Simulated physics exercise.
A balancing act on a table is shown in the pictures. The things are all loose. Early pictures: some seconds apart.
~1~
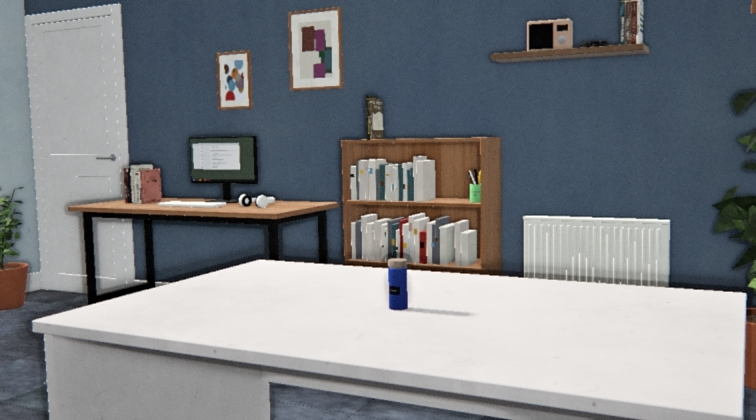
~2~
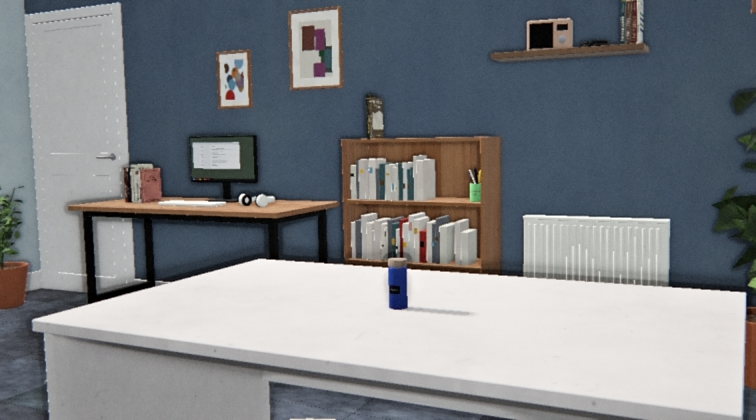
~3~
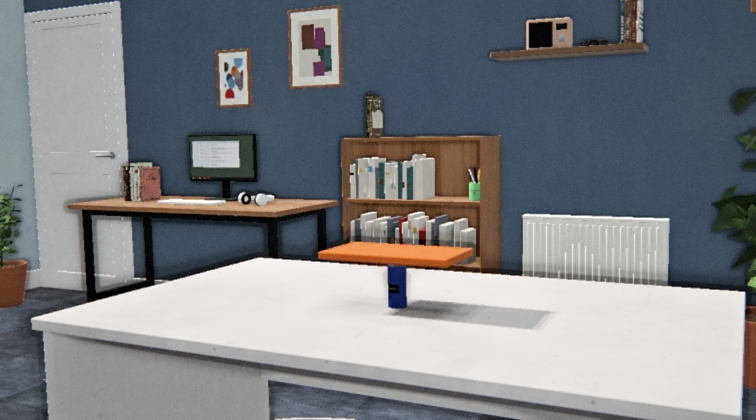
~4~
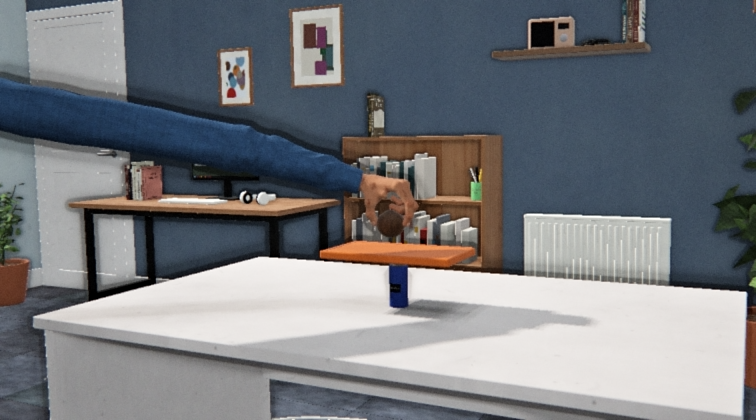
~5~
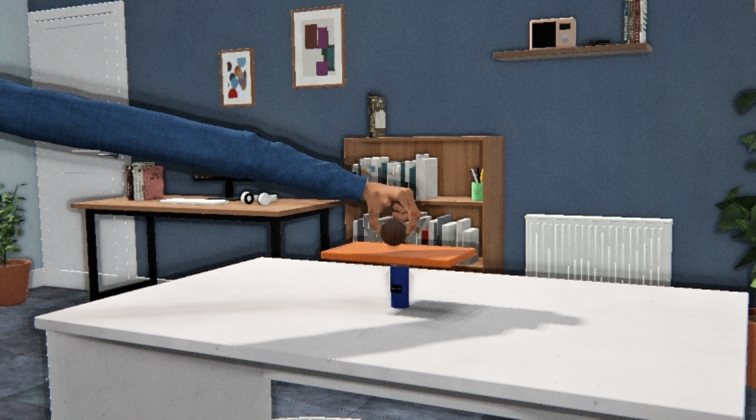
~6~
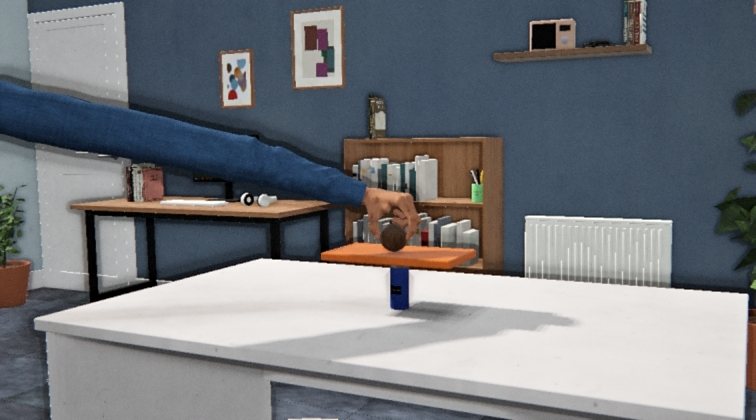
An orange board appears, lying flat across the top of a blue shaker that at first stands alone on a white table. An arm in a blue sleeve then reaches in from the left, lowers a brown onion onto the board and keeps hold of it.
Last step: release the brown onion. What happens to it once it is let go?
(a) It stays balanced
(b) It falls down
Answer: A.
Then, 0.20 s later than the last frame, all is still.
Then, 0.50 s later than the last frame, brown onion resting near (394, 238).
When it is over, all 3 as before. End places, in pixels of the last picture, brown onion near (394, 238). The stack stays up.
